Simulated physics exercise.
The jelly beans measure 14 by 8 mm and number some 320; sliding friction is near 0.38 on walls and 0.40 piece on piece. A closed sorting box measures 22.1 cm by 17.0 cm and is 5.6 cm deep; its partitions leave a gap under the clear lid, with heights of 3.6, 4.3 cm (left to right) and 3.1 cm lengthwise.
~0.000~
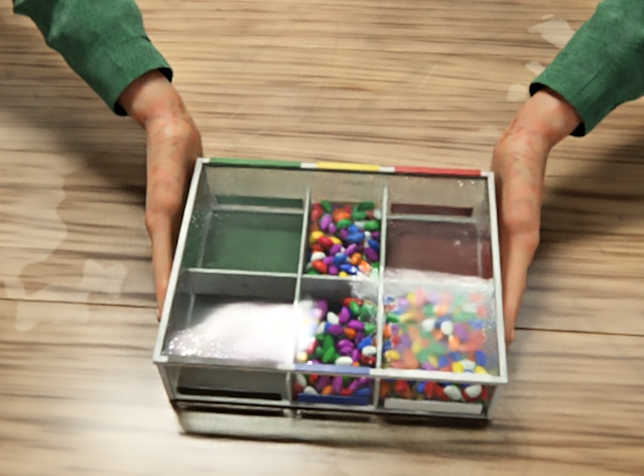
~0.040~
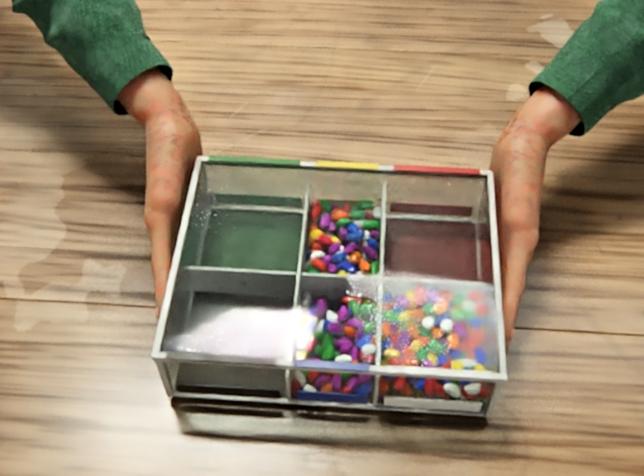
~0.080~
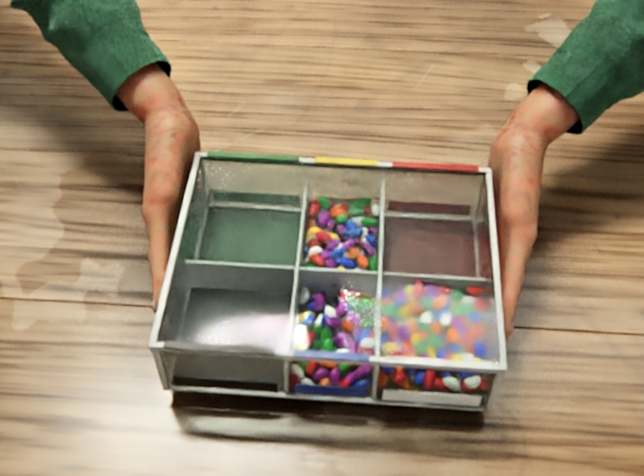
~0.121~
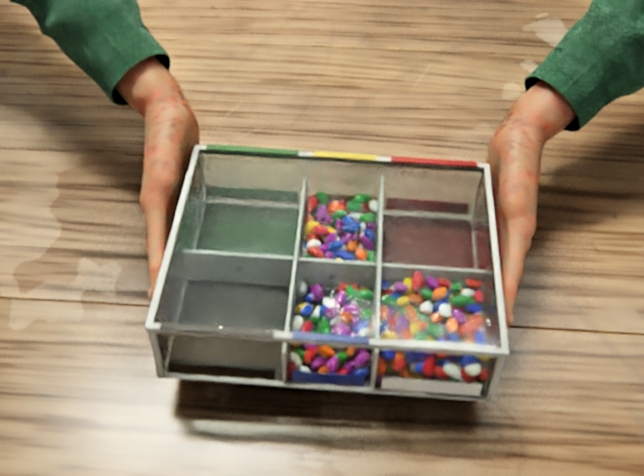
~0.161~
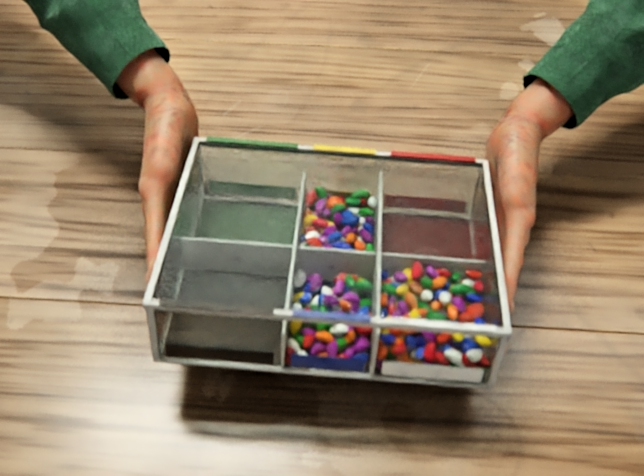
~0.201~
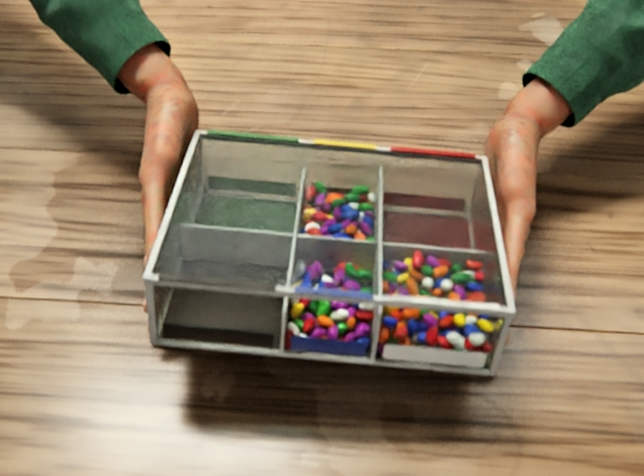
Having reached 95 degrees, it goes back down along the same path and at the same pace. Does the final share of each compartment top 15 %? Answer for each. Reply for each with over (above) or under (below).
Red - over, blue - under, green - under, yellow - over, white - under, black - under.
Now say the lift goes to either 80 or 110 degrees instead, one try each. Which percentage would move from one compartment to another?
I'd expect close to 40 and then close to 65 per cent.
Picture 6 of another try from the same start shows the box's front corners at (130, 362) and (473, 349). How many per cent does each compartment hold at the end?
Red 0; blue 10; green 5; yellow 5; white 45; black 35.
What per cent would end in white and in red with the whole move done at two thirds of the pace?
The white compartment would end with 10 per cent and the red compartment with 45 per cent.
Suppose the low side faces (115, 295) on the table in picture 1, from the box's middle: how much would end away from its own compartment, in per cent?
That comes to around 45 per cent.
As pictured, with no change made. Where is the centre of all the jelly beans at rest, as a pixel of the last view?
Approximately (380, 235) in the last picture.
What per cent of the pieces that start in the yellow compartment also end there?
Around 100 percent stays put.
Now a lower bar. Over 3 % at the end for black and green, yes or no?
For black, it does not, for green, it does not.
Then, at 0.97 s, tilt 95 degrees; red 25 %, blue 10 %, yellow 40 %, white 25 %.
Then, at 1.49 s, tilt 41 degrees; red 45 %, blue 5 %, yellow 45 %, white 10 %.
Then, at 2.07 s, tilt 0 degrees; red 45 %, blue 5 %, yellow 45 %, white 10 %.
At rest (2.5 s), red 45 %, blue 5 %, green 0 %, yellow 45 %, white 10 %, black 0 %.
